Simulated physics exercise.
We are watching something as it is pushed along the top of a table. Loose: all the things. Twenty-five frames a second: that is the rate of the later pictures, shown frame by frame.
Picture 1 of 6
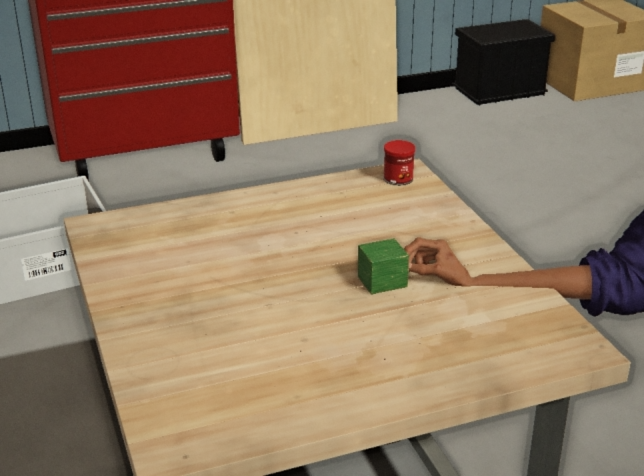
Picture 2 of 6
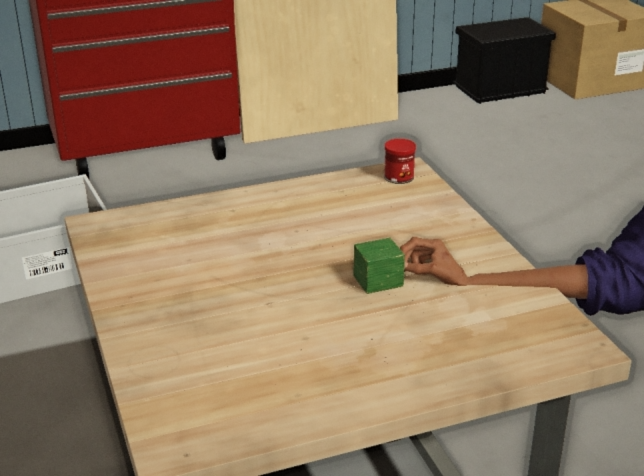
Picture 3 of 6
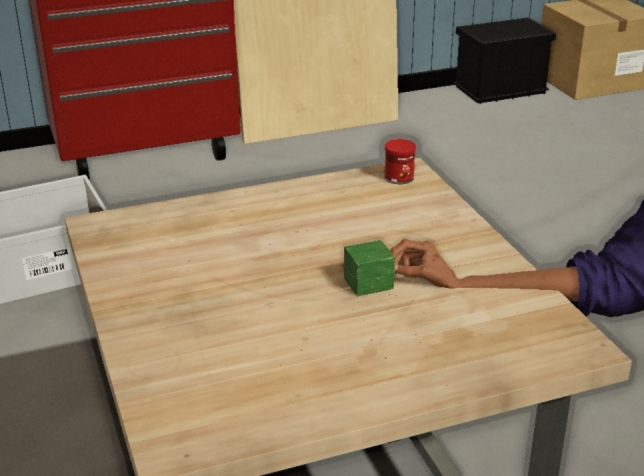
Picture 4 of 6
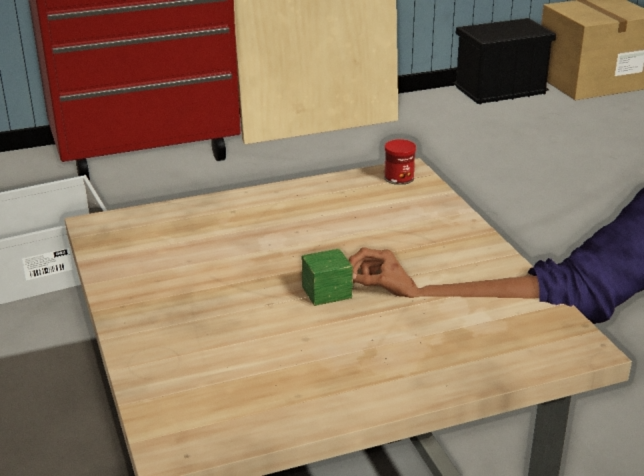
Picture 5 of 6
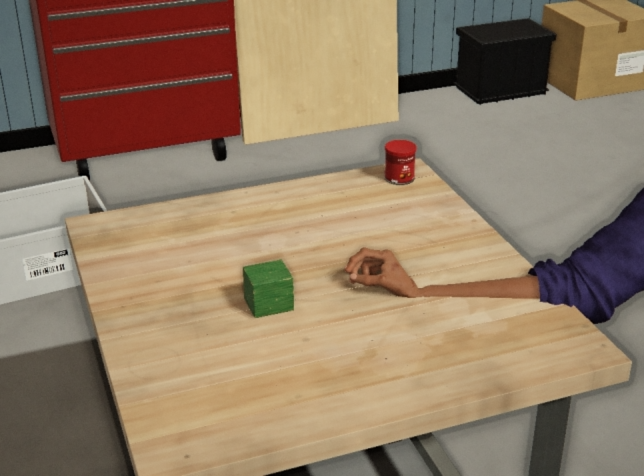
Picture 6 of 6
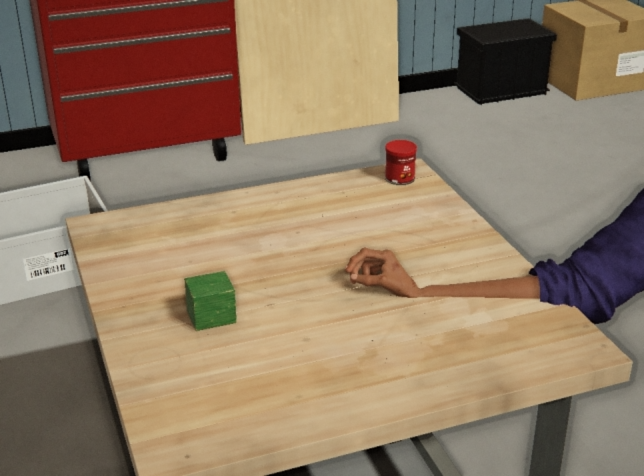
To begin with, a hand in a purple sleeve touches a green block on a wooden table, with a red can near the far corner. The hand pushes the block left, slowly and then faster, before the hand stays still while the block slides on alone toward the table's left side.
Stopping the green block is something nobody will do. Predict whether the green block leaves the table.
It winds up off the table.
Then, 0.20 s past the last view, green block now off the table.
Then, 0.50 s past the last view, things are still on the move.
Finally, off the table, green block.
